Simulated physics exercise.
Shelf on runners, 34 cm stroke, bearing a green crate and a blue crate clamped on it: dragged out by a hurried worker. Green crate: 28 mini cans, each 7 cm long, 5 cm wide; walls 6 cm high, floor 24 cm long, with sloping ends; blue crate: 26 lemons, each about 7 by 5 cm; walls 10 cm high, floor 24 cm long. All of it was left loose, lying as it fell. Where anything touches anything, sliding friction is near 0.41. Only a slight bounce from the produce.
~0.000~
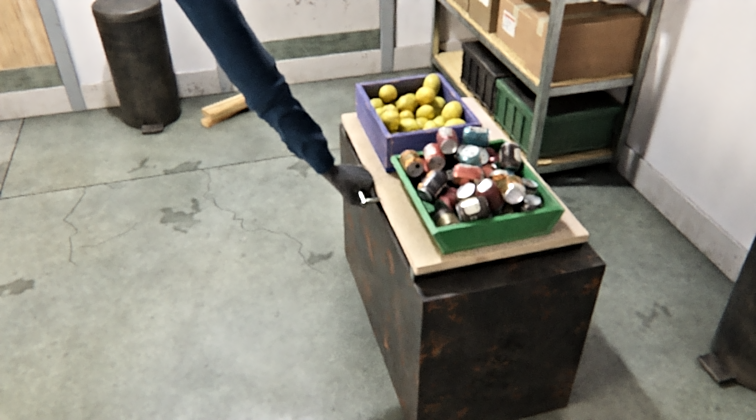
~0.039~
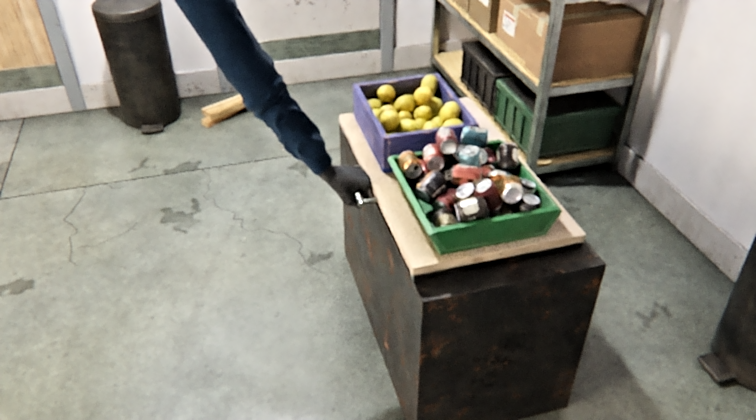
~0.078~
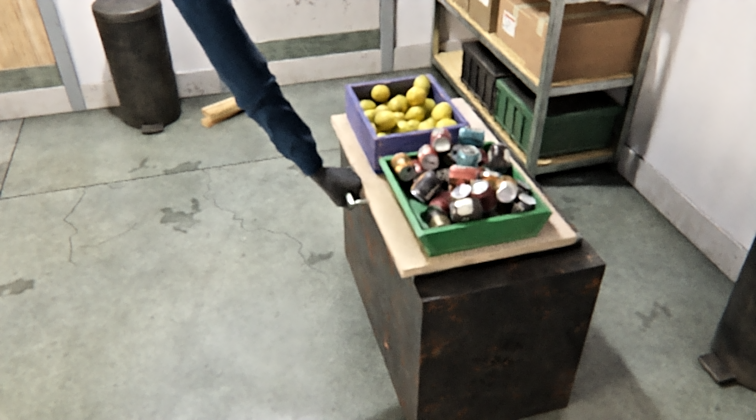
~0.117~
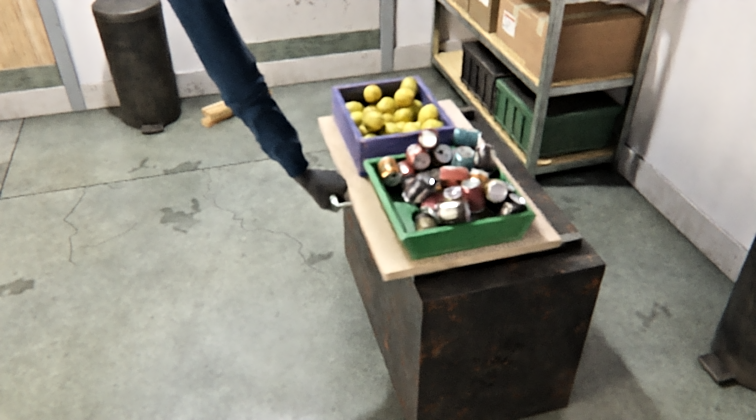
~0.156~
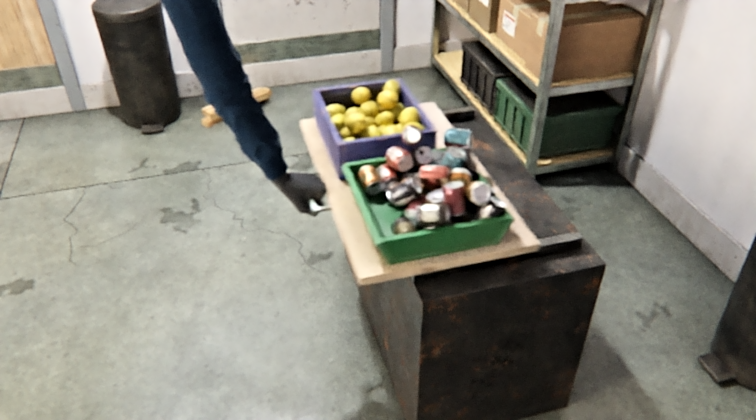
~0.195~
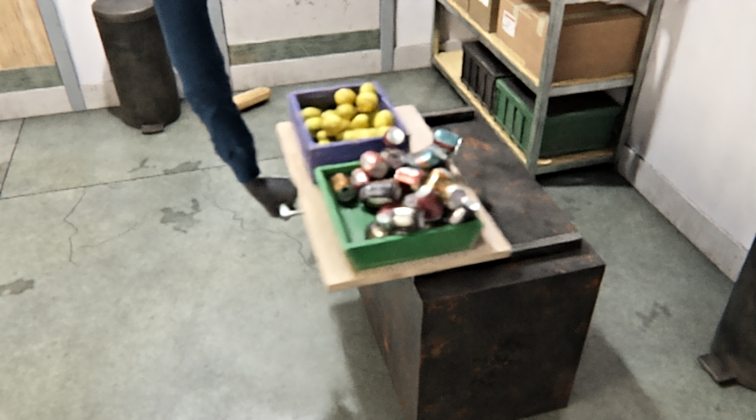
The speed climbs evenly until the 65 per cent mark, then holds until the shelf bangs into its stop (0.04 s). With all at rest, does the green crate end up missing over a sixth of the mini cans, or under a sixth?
Over a sixth.
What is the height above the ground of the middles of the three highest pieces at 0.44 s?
Roughly 84 centimetres.
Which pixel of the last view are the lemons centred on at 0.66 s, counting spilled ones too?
(285, 143).
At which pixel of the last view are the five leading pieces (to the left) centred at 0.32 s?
I'd put them at about (275, 183).
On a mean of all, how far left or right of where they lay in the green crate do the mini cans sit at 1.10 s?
About 24 cm to the left.
After 0.24 s, the runners reach their end.
After 0.32 s, green crate 27 in, 1 out and blue crate 26 in, 0 out.
After 0.44 s, green crate 21 in, 7 out and blue crate 26 in, 0 out.
After 0.66 s, green crate 17 in, 11 out and blue crate 25 in, 1 out.
When it is over (at 1.10 s), green crate 17 in, 11 out and blue crate 25 in, 1 out. Asked share, 11 of 28, 39 per cent.
